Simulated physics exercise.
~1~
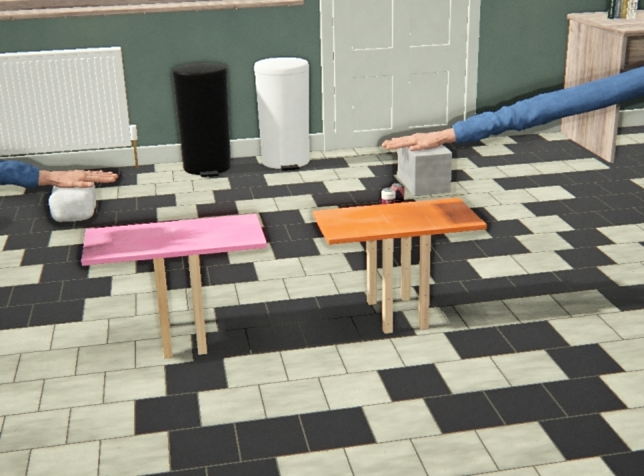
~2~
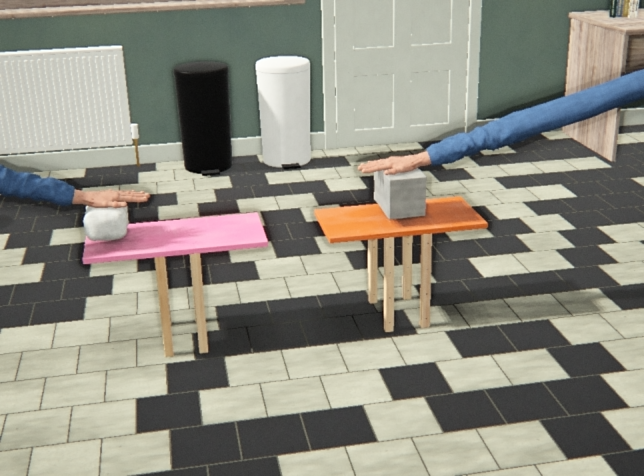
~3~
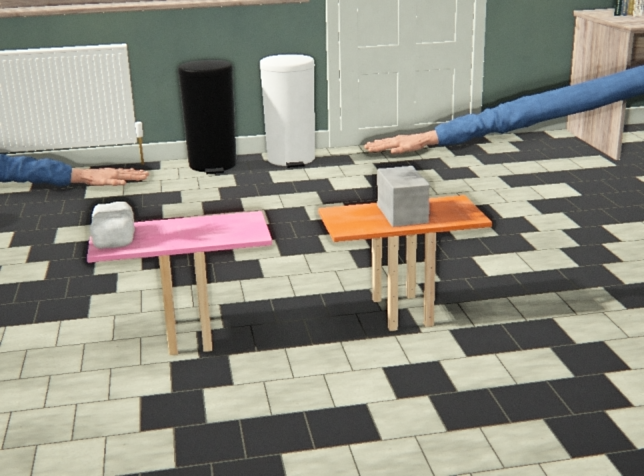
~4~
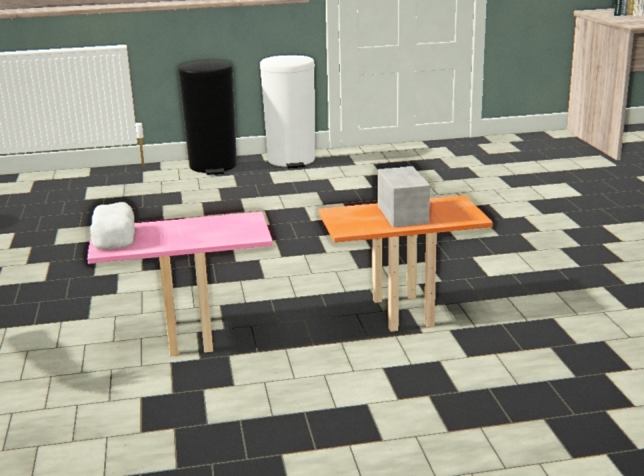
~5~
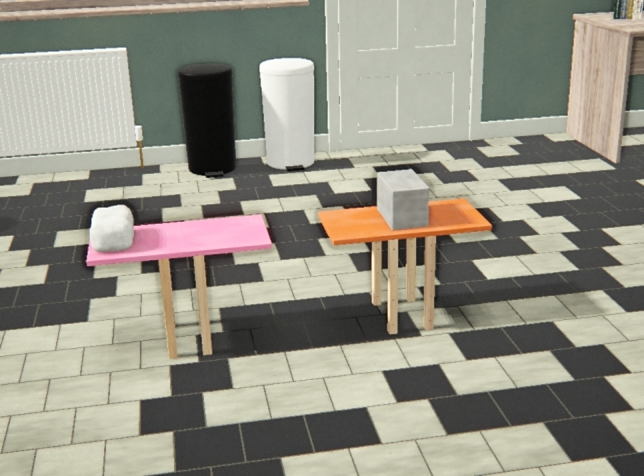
A small white cushion and a grey slab, each under a hand in a blue sleeve, move towards two little tables in a room with a black and pale tiled floor, seen from slightly above. The pink table stands at left and the orange one at right, with a radiator, a black bin, a white bin and a pale door behind. The cushion comes down on the pink top's left end, while the slab settles on the orange top. Both hands let go, draw back and leave the view. The two tables stay upright, their loads resting still.
